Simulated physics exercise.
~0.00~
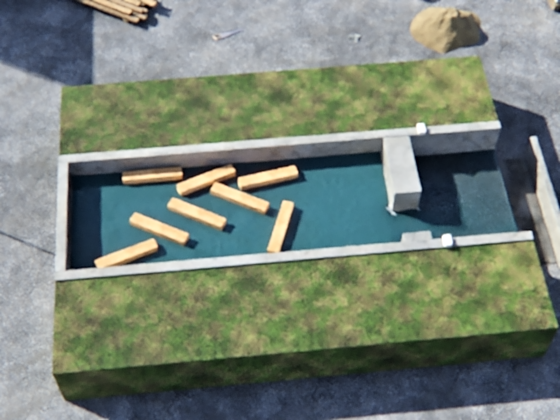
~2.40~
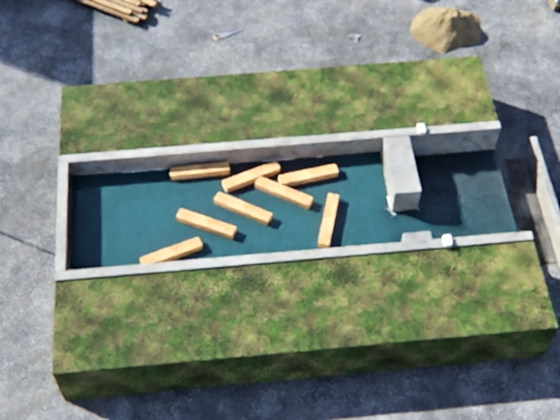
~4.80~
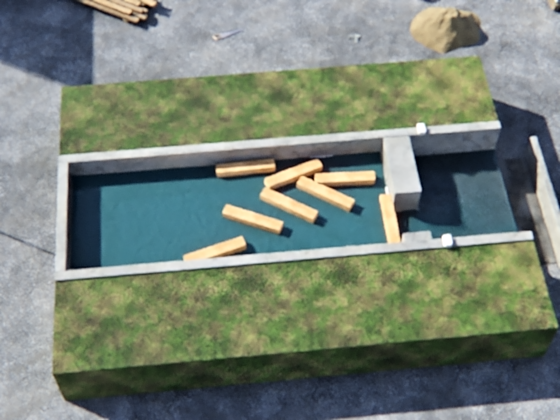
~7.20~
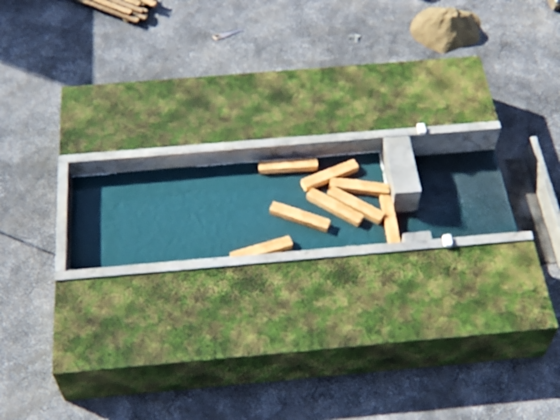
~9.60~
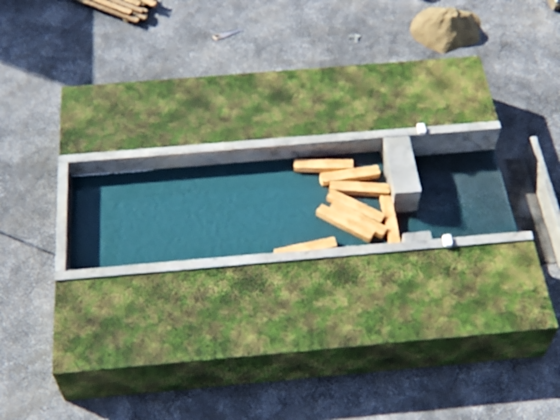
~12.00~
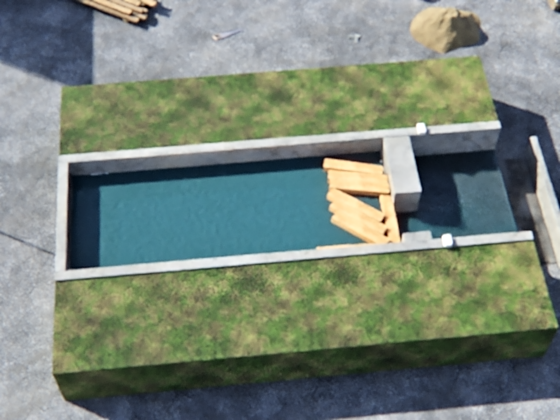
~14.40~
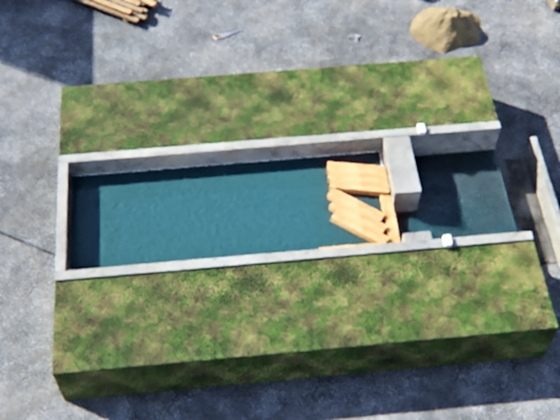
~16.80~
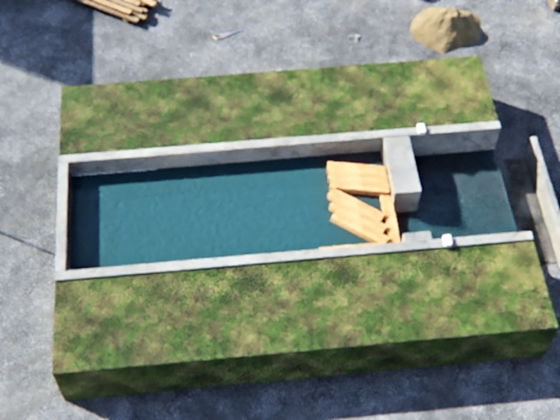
A concrete channel between grassy banks carrying eight wooden beams rightward until they bunch against a grey block and stay jammed.
